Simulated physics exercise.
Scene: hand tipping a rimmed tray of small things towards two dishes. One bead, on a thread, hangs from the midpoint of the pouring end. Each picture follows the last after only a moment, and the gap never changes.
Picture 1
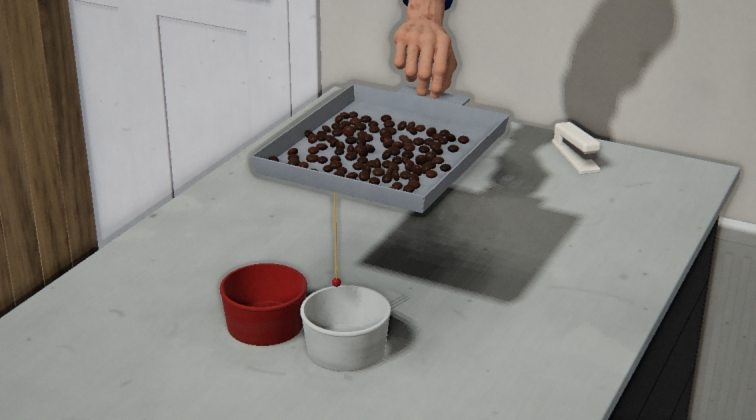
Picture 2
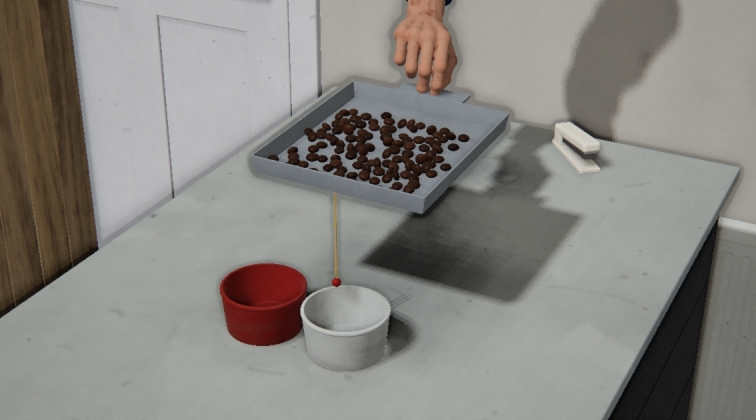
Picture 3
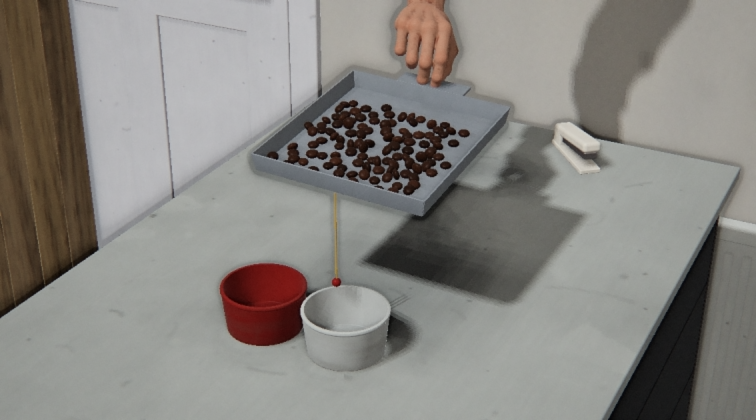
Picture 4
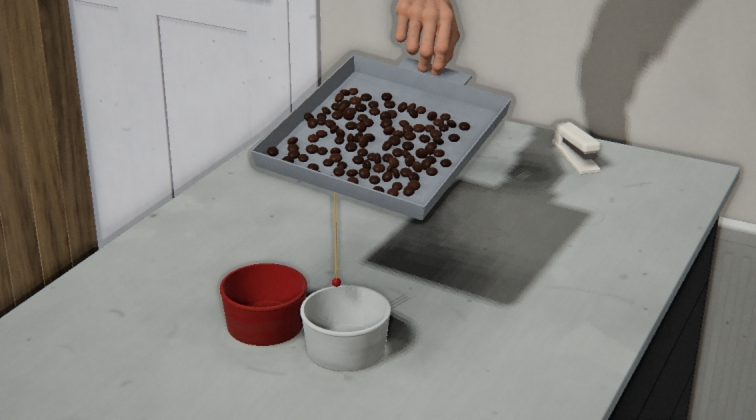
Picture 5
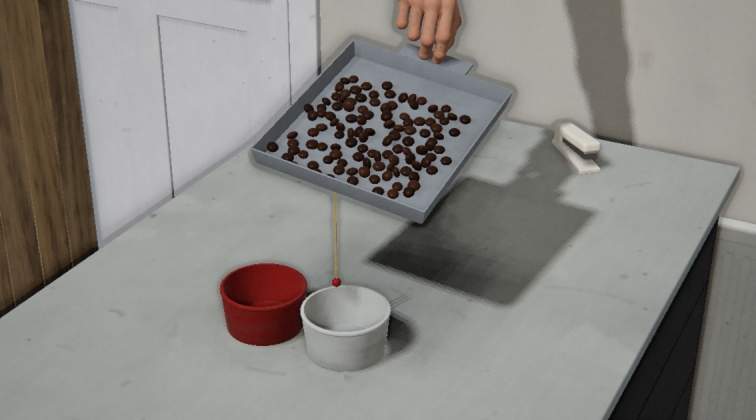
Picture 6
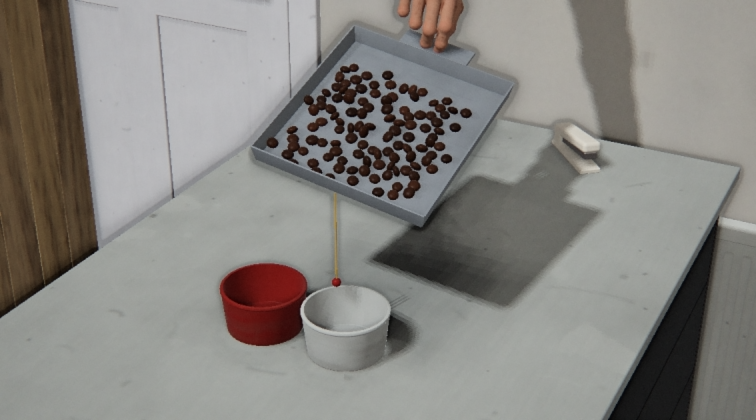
In this clip, a hand raises the far side of a gray rimmed tray of small dark brown pieces, steepening its tilt toward a red dish and a white dish, while its near edge dips slightly to the right.
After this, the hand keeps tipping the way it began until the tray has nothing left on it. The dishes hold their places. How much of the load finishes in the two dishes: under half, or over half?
Catch: Under fifty percent.
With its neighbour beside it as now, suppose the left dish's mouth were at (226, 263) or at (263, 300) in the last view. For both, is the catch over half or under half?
The dishes end up with the lesser share in the first try and the lesser share in the second.
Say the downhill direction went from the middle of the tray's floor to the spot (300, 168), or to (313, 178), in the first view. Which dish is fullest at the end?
The first try goes to the one on the left and the second to the one on the left.
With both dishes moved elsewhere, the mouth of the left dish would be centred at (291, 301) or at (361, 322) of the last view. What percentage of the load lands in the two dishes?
First try: Roughly 60 per cent; second try: Roughly 40 per cent.
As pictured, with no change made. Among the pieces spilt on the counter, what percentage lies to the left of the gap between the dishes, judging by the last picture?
Close to 0 %.
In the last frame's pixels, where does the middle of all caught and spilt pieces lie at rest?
Roughly at (417, 361).
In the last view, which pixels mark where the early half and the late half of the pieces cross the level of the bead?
Points: About (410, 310), then about (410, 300).
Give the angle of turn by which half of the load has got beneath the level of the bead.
Around 100°, give or take.
Soon after the last picture, tray tipped steeply; all on the tray.
A little later, tray tipped right over; about a third on the tray; a small part in the right dish; about a third outside both; about a quarter in the air.
Later still, tray tipped past a quarter turn; a small part in the right dish; most outside both.
At rest, tray tipped past a quarter turn; a small part in the right dish; none in the left dish; most outside both.
